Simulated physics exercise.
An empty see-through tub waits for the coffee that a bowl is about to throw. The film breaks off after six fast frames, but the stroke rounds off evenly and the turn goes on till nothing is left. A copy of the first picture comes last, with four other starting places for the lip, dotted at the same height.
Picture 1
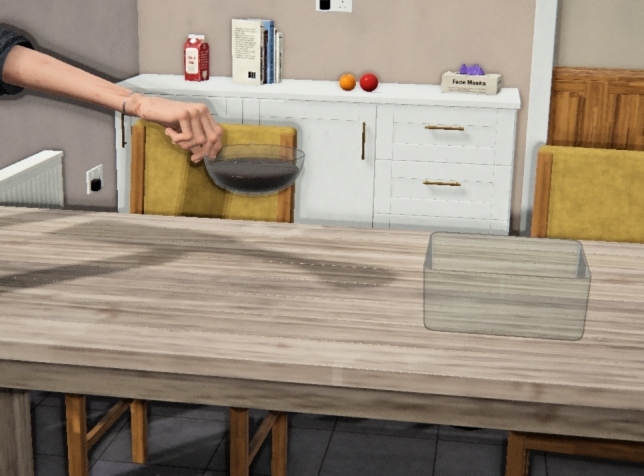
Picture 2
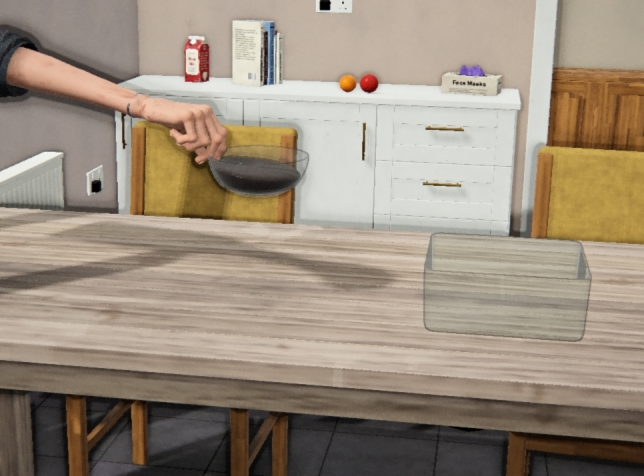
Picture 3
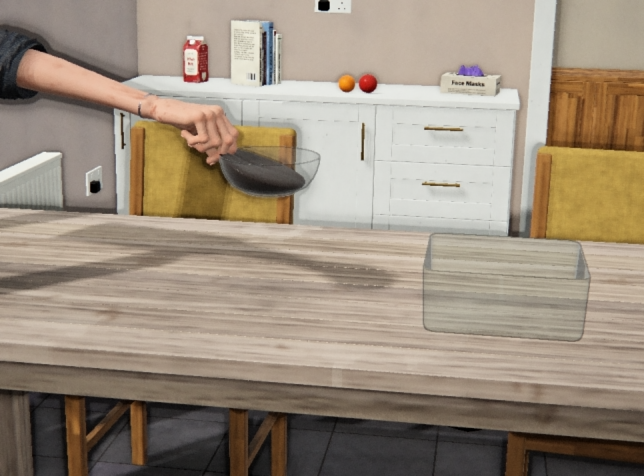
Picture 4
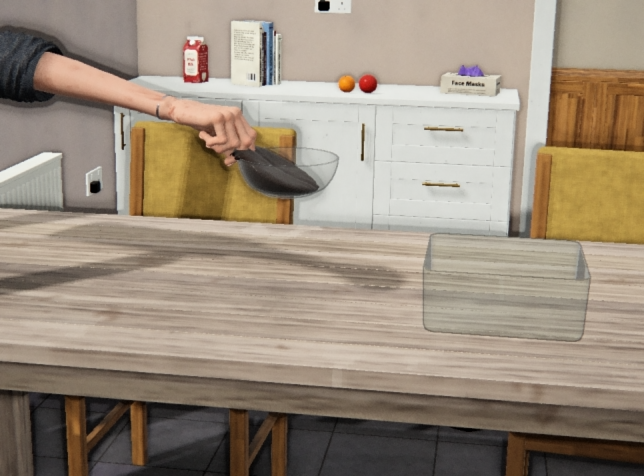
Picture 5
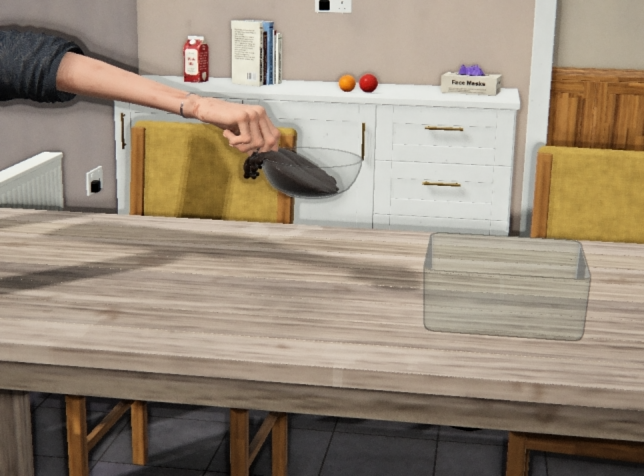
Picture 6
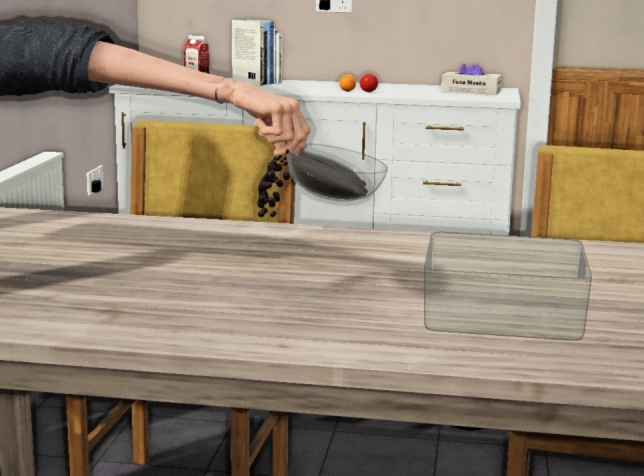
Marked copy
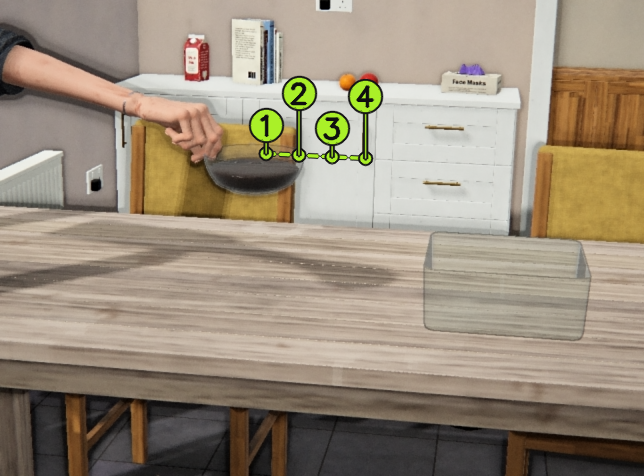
Hand carrying a glass bowl of dark coffee rightward above a wooden table, dark pieces dropping from the bowl's left side.
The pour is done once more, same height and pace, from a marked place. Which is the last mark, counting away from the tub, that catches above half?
1.
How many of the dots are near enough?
All of the four.
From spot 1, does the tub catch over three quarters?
No.
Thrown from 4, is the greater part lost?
No, not at all.
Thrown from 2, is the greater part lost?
No, not at all.
On the marked copy, 1 at (266, 153); 2 at (299, 155); 3 at (332, 156); 4 at (365, 158).
With 1, about 64 % lands in the tub, 27 % falls short and 9 % goes beside or beyond.
With 2, about 81 % lands in the tub, 16 % falls short and 3 % goes beside or beyond.
With 3, about 84 % lands in the tub, 12 % falls short and 4 % goes beside or beyond.
With 4, about 69 % lands in the tub, 10 % falls short and 21 % goes beside or beyond.
